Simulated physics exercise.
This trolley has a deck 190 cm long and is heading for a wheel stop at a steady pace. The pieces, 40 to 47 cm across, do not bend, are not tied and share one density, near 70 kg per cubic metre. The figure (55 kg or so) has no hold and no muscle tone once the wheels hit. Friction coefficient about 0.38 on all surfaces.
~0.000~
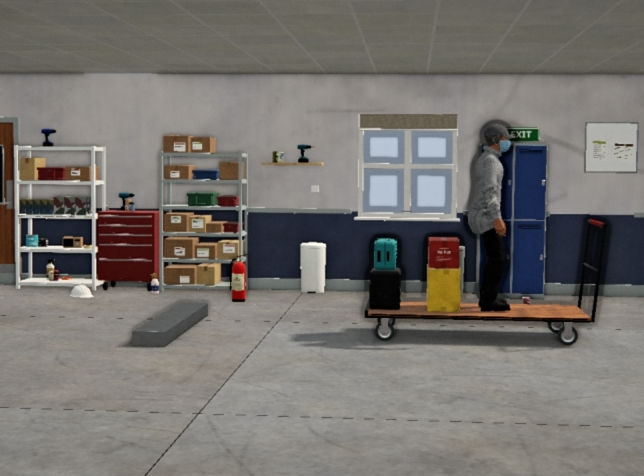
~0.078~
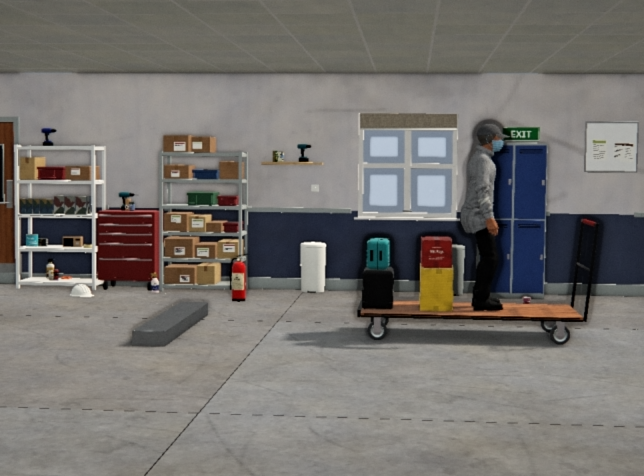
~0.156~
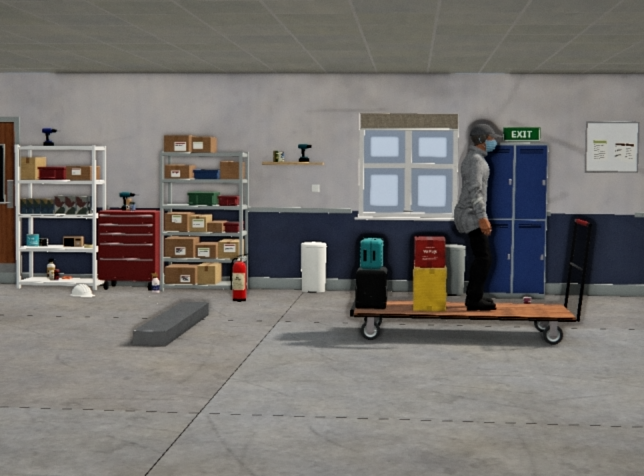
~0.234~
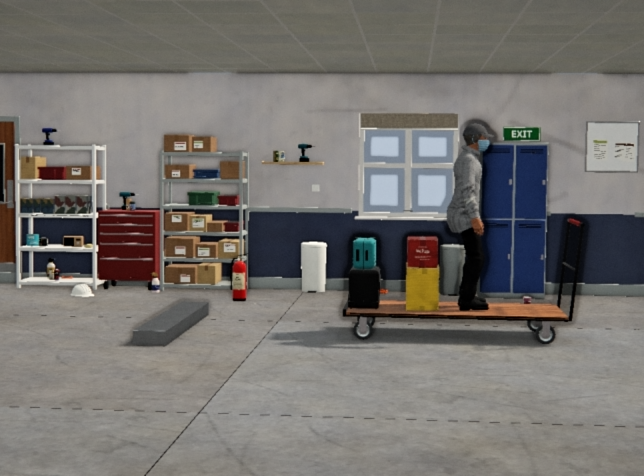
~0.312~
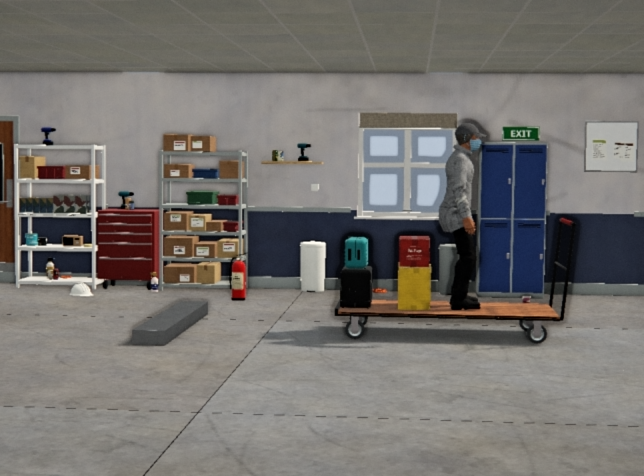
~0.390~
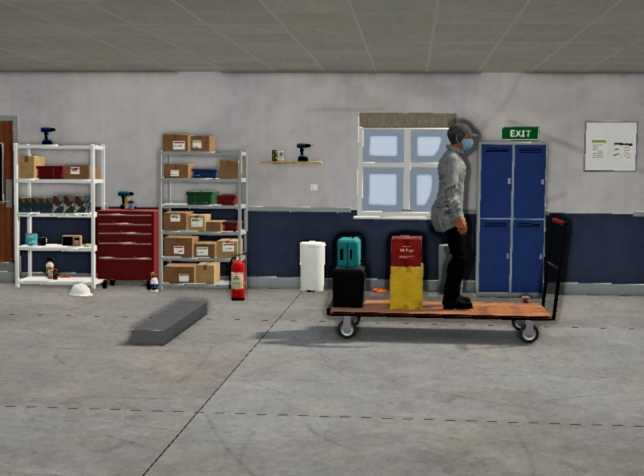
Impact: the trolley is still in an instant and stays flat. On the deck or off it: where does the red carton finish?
The red carton keeps its place on the deck.
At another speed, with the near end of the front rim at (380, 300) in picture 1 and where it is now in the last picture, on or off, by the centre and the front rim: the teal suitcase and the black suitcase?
Then teal off, black on.
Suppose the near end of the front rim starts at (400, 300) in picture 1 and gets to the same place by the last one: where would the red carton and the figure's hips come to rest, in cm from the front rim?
Then red 150 past, hips 30 past.
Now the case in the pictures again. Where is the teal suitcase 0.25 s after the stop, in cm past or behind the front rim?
About 5 cm behind the rim.
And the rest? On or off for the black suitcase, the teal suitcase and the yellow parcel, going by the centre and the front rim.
In the end: Black on, teal off, yellow on.
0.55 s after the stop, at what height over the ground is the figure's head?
Some 100 cm up.
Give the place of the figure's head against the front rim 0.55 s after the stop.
Some 100 cm behind it.
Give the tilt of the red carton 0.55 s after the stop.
About 10°.
After 2.09 s the deck stops.
After 2.34 s the red carton is 55 cm behind the rim, tilted 0°, near (238, 248) in the last picture's view.
After 2.64 s the red carton is 29 cm behind the rim, tilted 5°, near (210, 249) in the last picture's view.
After 3.09 s the red carton is 27 cm behind the rim, tilted 5°, near (207, 249) in the last picture's view.
After 6.1 s, past the rim, teal suitcase; behind it, red carton, black suitcase, yellow parcel and the figure's hips.
